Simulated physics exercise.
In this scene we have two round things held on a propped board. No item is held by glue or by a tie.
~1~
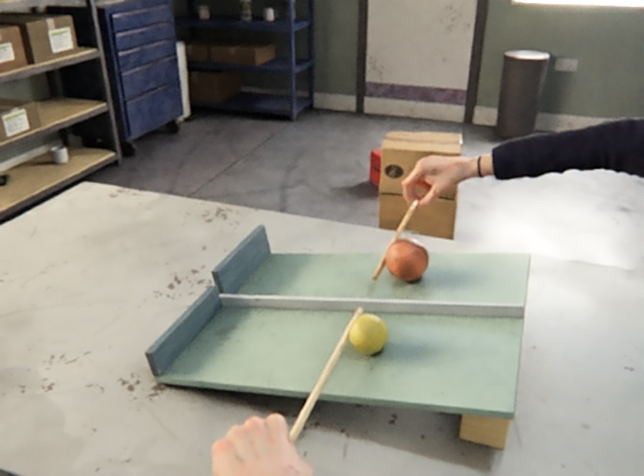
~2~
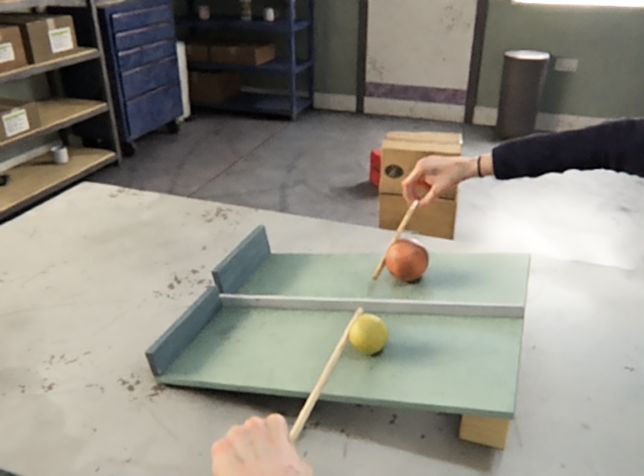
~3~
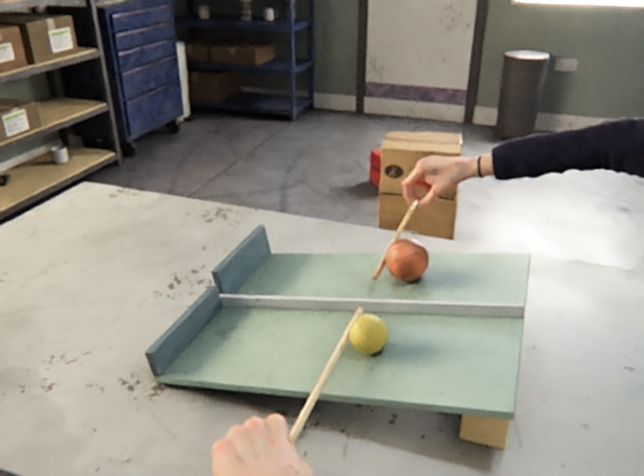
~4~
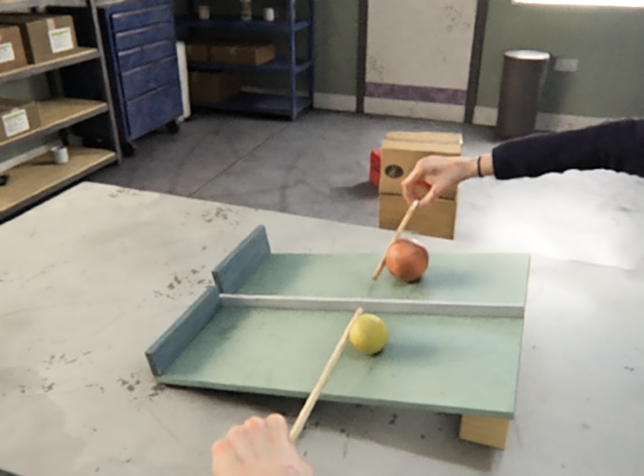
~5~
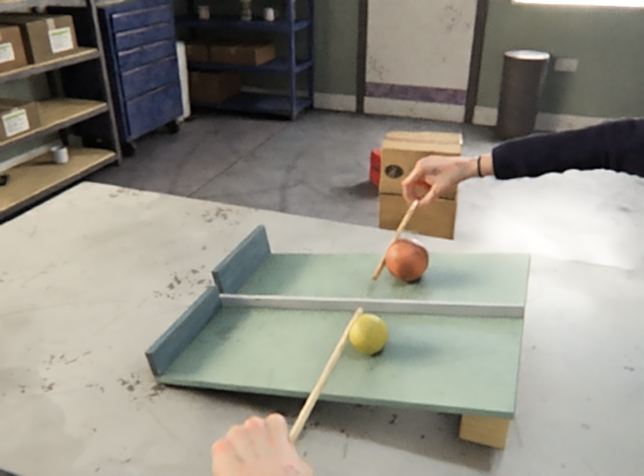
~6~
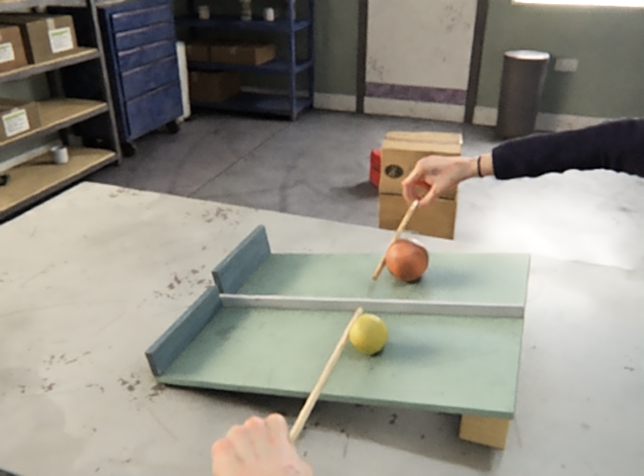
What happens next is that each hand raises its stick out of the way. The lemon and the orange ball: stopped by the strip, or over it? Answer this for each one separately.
Lemon: Kept, orange ball: Kept.
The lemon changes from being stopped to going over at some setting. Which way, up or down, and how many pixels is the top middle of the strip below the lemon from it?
Go down by close to 16 pixels and it flips.
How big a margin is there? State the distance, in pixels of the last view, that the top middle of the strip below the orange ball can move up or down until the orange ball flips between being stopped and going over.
Roughly 24 pixels, downward.
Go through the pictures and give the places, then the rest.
In the first picture, held back by the sticks; lemon (368, 334); orange ball (407, 260); board (352, 296).
In the second picture, held back by the sticks; orange ball (407, 260); board (352, 296).
In the third picture, held back by the sticks; lemon (368, 334); board (352, 296).
In the fourth picture, held back by the sticks; orange ball (407, 260); board (352, 296).
In the fifth picture, held back by the sticks; lemon (368, 334); board (352, 296).
In the sixth picture, held back by the sticks; lemon (368, 334); orange ball (407, 260); board (352, 296).
Then, 0.44 s past the last view, lemon rolling on the board near (302, 331); orange ball rolling on the board near (349, 260).
Finally, the lemon gets caught, near (204, 326); the orange ball gets caught, near (263, 260).
